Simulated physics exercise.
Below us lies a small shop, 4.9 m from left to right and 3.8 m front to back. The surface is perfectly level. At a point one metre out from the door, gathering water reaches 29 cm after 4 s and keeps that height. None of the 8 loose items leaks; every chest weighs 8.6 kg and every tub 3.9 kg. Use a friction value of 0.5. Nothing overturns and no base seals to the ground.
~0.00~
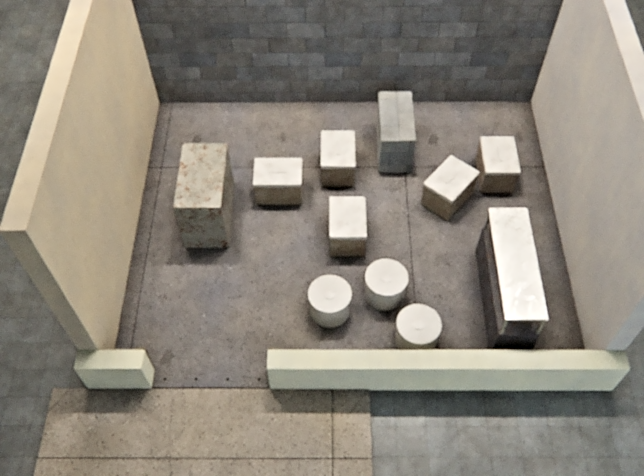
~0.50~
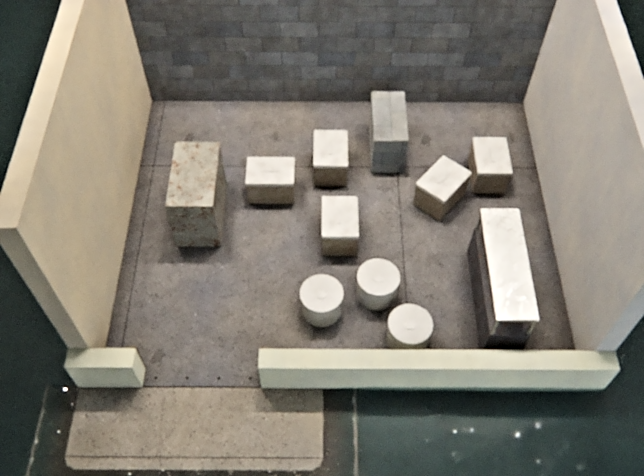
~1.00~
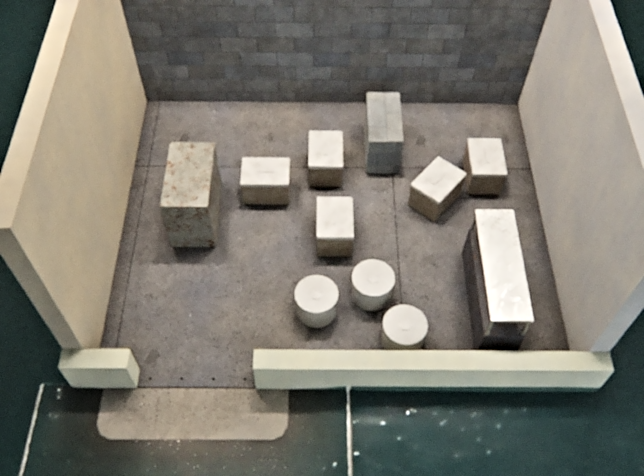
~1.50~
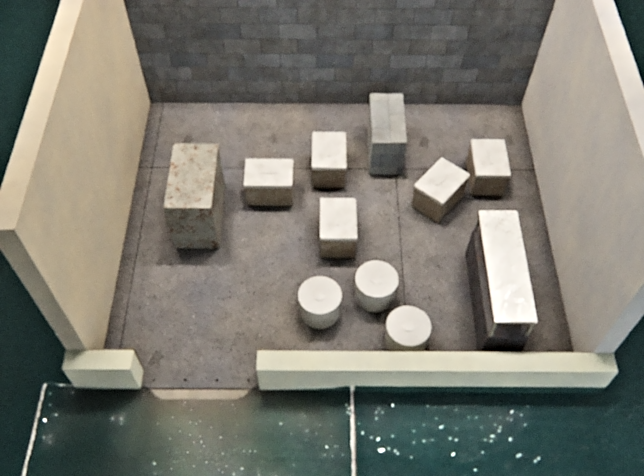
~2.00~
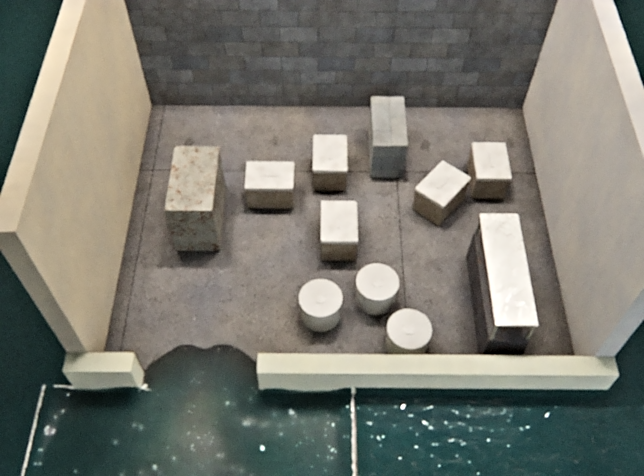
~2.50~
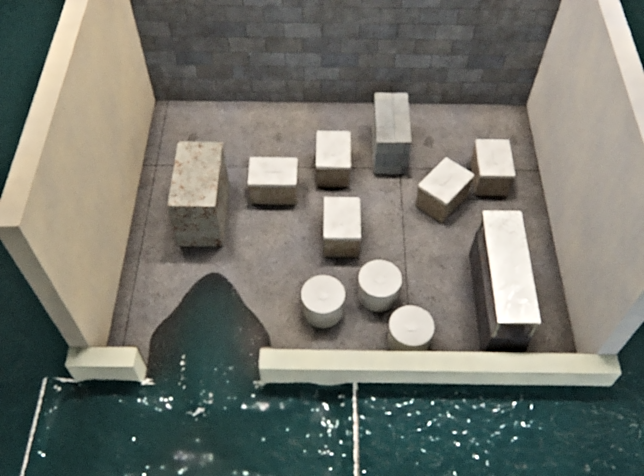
Small walled shop with pale blocks and three round stools standing still as dark water surrounds it, then enters through the doorway.
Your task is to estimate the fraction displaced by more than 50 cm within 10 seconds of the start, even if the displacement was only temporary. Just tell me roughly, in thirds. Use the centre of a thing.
Most likely a middling share gets moved that far.
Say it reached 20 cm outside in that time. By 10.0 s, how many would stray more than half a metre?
The answer would then be 3.
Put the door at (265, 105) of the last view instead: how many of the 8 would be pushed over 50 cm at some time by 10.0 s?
In that case 8 of them.
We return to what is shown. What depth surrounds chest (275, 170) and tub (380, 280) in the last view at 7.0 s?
I'd estimate 15 cm for the first and 1 cm for the second.
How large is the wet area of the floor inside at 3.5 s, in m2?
Roughly 4.0 m2.
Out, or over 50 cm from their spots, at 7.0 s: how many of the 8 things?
By then the count is 3.
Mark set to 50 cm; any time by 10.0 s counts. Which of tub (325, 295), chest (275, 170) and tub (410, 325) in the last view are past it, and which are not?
So that's inside it for the first, beyond it for the second and inside it for the last.
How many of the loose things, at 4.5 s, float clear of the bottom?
I get 0.
After 3.5 s 0 of 8 are over 50 cm from their spots; 0 afloat.
After 4.5 s 1 of 8 are over 50 cm from their spots; 0 afloat.
After 7.0 s 3 of 8 are over 50 cm from their spots; 2 afloat.
After 10.0 s 5 of 8 are over 50 cm from their spots, and 5 have been at some point; 4 afloat.
